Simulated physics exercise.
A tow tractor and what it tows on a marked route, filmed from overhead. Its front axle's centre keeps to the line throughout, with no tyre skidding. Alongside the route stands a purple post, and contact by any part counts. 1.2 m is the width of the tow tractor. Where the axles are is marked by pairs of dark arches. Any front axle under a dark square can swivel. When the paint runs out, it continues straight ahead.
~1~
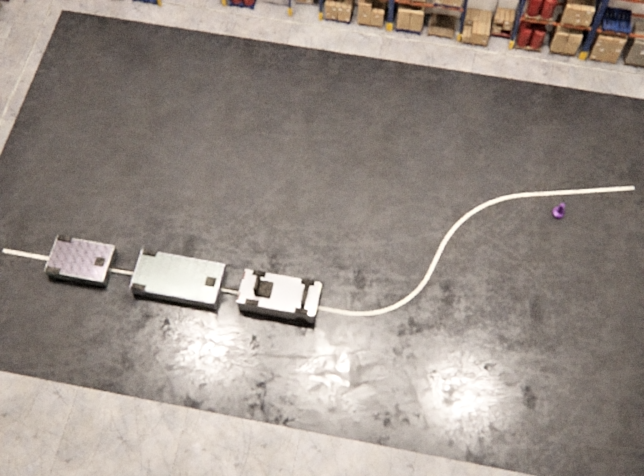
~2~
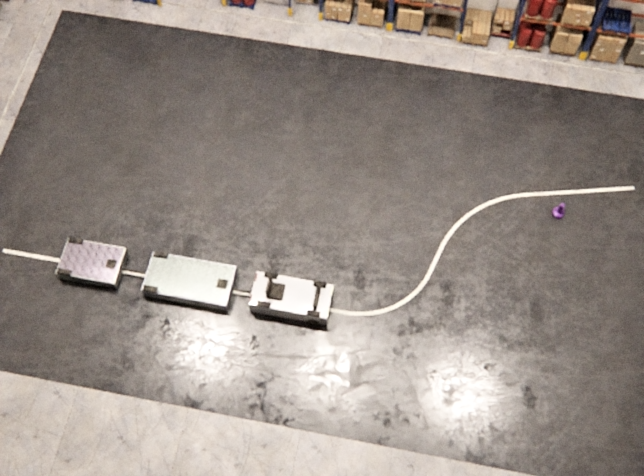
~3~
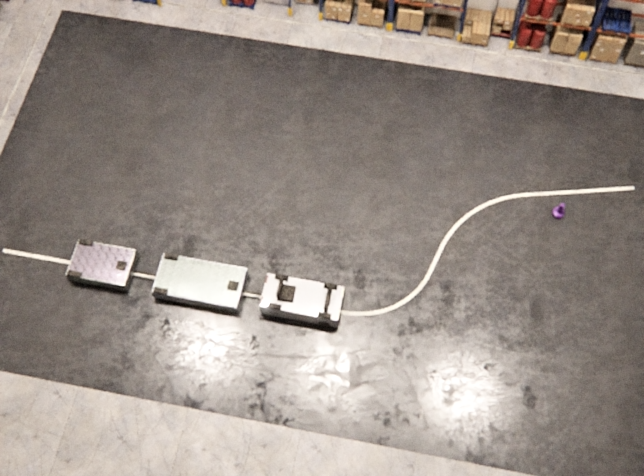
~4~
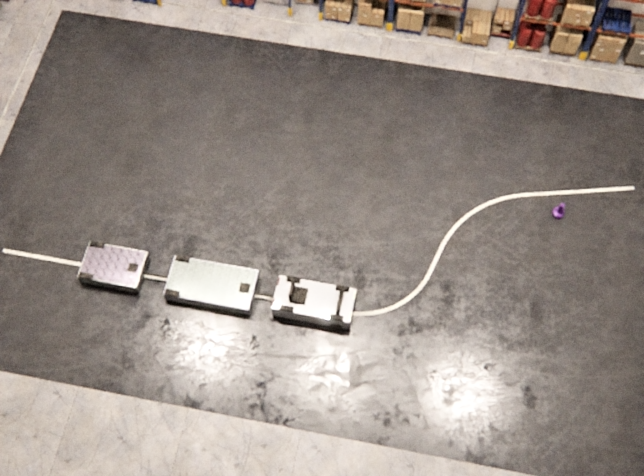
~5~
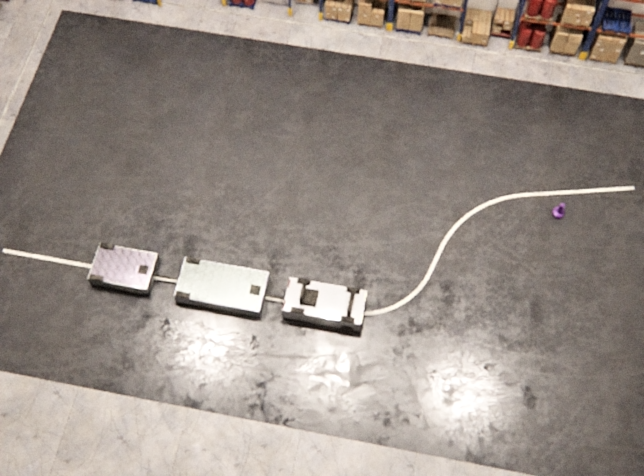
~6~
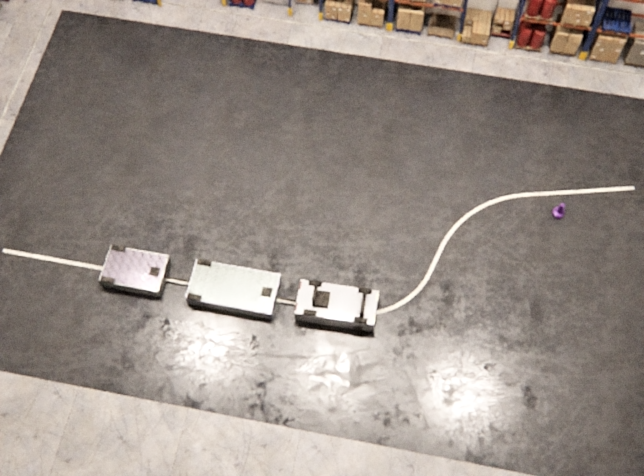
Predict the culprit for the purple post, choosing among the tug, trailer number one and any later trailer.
First touch: The head of the train.
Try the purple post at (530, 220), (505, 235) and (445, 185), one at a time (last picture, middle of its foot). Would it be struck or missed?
One: Gets hit. Two: Gets hit. Three: Stays safe.
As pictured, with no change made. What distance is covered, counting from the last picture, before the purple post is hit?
Contact happens once about 9.0 m more has been driven.
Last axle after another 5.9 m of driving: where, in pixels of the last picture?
The axle sits near (263, 289).
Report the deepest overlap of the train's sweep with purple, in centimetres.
For purple, it's 50.
With 4.0 m more driven, the last axle is at (216, 283) of the last picture, on the line.
With 8.0 m more driven, the last axle is at (318, 288) of the last picture, 45 cm off the line.
With 9.0 m more driven, the last axle is at (346, 281) of the last picture, 90 cm off the line; the tow tractor has hit purple.
With 12.0 m more driven, the last axle is at (421, 246) of the last picture, 60 cm off the line.
With 20.0 m more driven, the last axle is at (631, 185) of the last picture, 15 cm off the line; 1 of 1 struck in all.
